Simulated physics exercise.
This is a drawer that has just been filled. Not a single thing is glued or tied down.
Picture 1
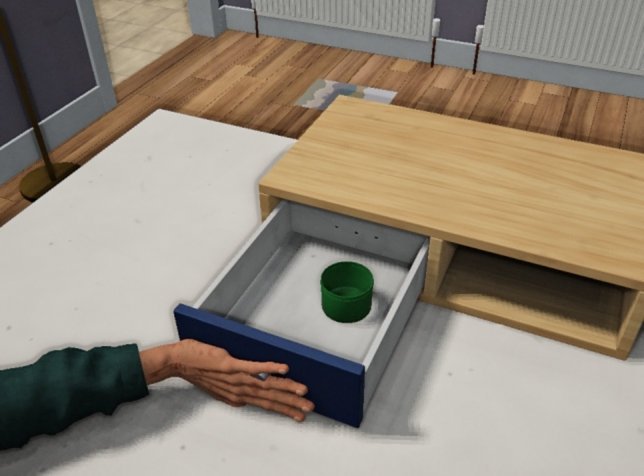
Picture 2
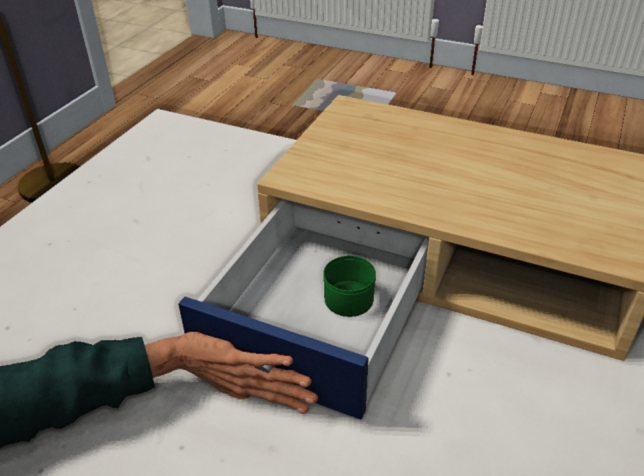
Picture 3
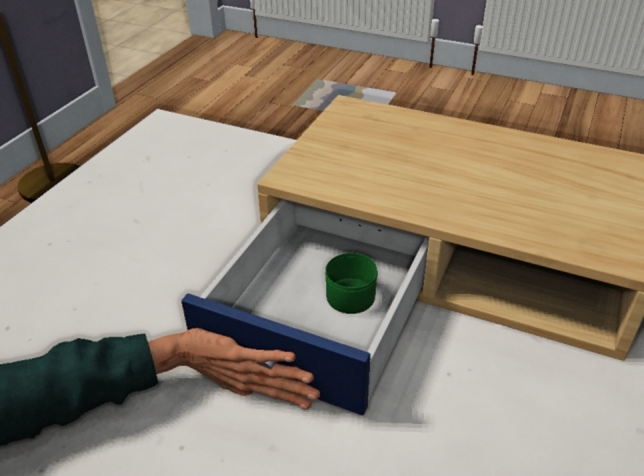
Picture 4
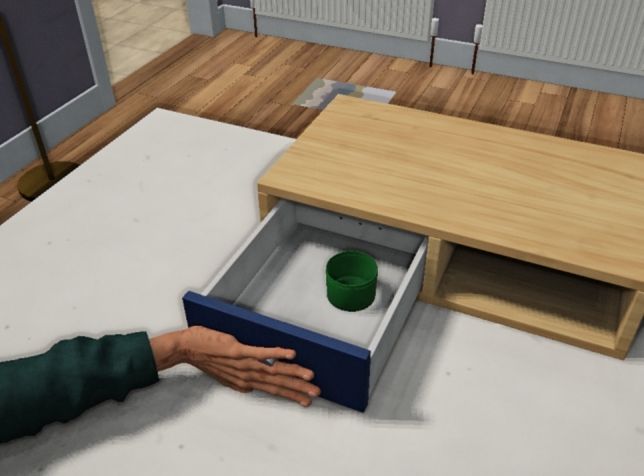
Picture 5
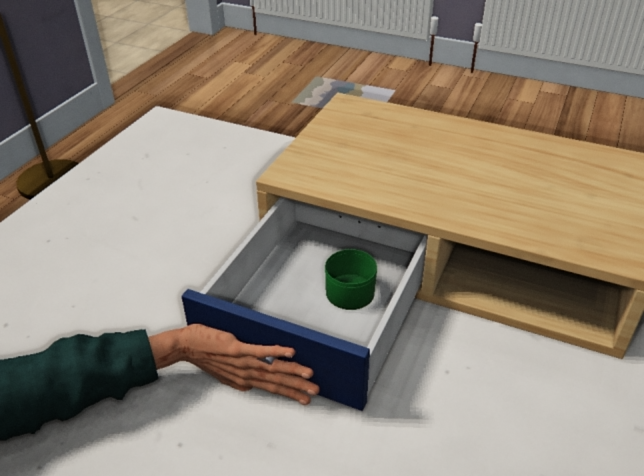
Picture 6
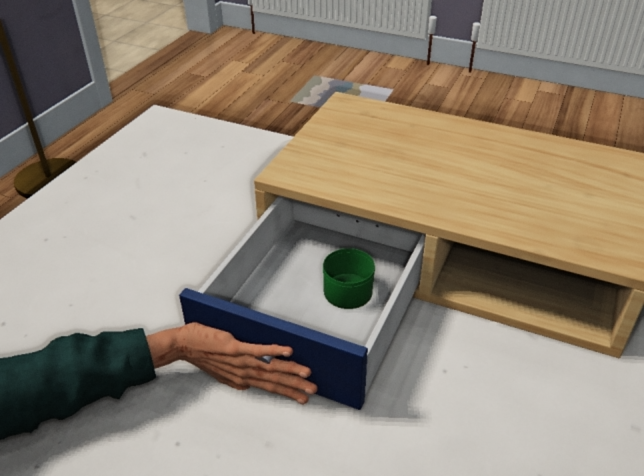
A hand pushes the open drawer holding a green beaker slightly inward, then stays nearly still.
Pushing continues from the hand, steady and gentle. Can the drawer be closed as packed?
Completely in.
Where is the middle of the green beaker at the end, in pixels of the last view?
Resting spot: Approximately (404, 187).
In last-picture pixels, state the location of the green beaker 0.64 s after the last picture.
Centre: Approx (381, 225).
Then, 0.38 s on from there, drawer starting in.
Then, 0.64 s on from there, drawer about half in.
Then, 0.84 s on from there, drawer nearly in.
In the end, the drawer goes all the way in.
